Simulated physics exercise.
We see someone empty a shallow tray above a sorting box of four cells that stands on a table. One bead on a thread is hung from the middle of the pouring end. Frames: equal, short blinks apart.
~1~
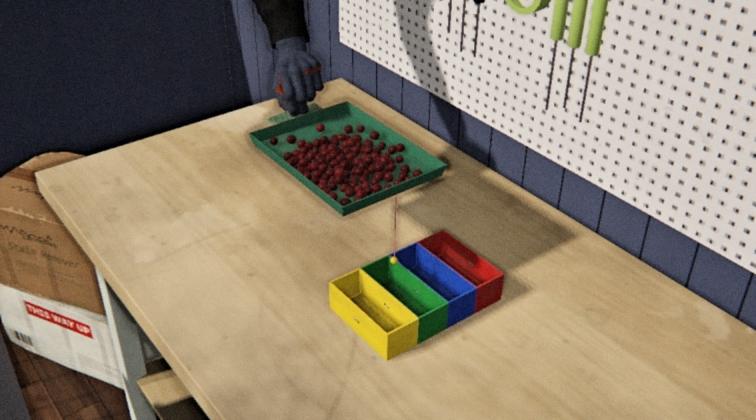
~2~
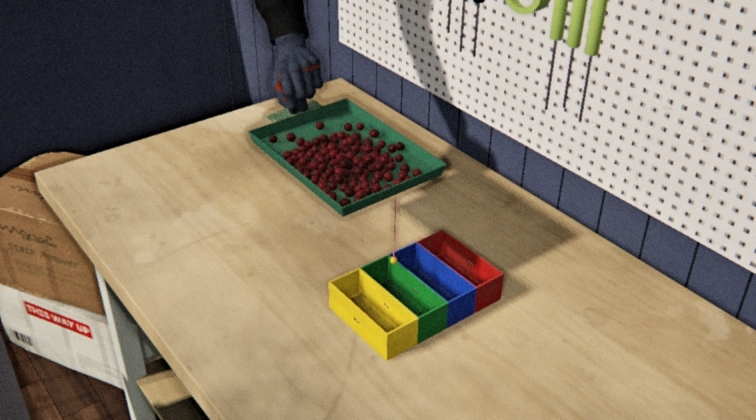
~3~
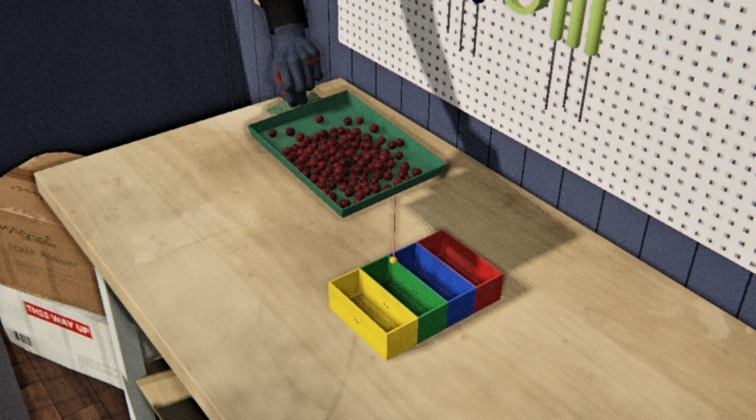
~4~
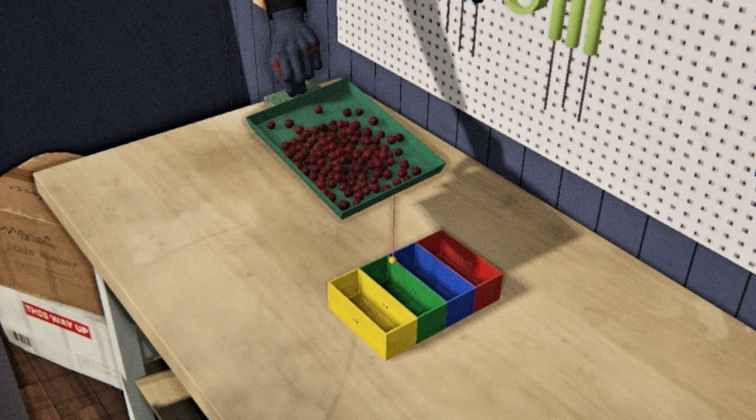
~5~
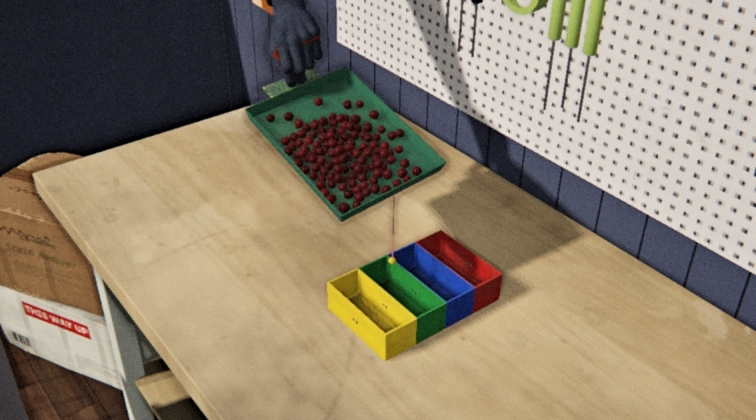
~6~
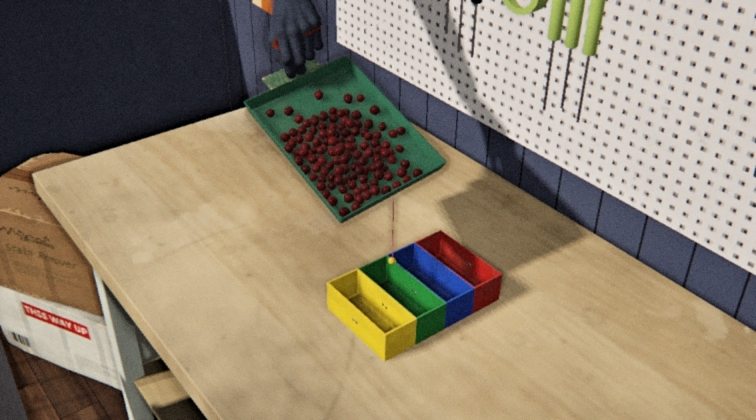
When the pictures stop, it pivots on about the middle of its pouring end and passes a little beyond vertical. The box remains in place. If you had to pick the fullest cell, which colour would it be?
It would be yellow.
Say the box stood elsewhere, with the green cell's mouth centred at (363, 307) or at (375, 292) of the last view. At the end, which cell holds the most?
Taking the two placings in order, you'd get that green cell and then the yellow one.
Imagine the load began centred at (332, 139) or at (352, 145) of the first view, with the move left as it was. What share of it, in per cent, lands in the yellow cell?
Estimate: 50 % first, 50 % second.
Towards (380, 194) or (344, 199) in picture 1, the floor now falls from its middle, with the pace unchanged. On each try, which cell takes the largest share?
The yellow one, then the yellow cell.
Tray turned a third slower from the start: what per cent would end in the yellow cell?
Estimate: Some 50%.
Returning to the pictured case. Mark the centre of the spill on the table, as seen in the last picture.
Centre at rest: About (333, 359).
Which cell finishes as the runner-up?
That green cell.
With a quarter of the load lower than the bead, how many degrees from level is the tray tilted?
Angle reached: About 105°.
Soon, tray tipped steeply; nearly all on the tray; a stray few in the yellow cell; a small part falling or outside the box.
A while on, tray tipped past a quarter turn; a small part on the tray; about a quarter in the yellow cell; a small part in the green cell; about two thirds falling or outside the box.
Towards the end, tray tipped past a quarter turn; about a third in the yellow cell; a small part in the green cell; a stray few in the blue cell; about a third falling or outside the box.
Finally, tray tipped past a quarter turn; about a third in the yellow cell; a small part in the green cell; a stray few in the blue cell; none in the red cell; about a third outside the box.
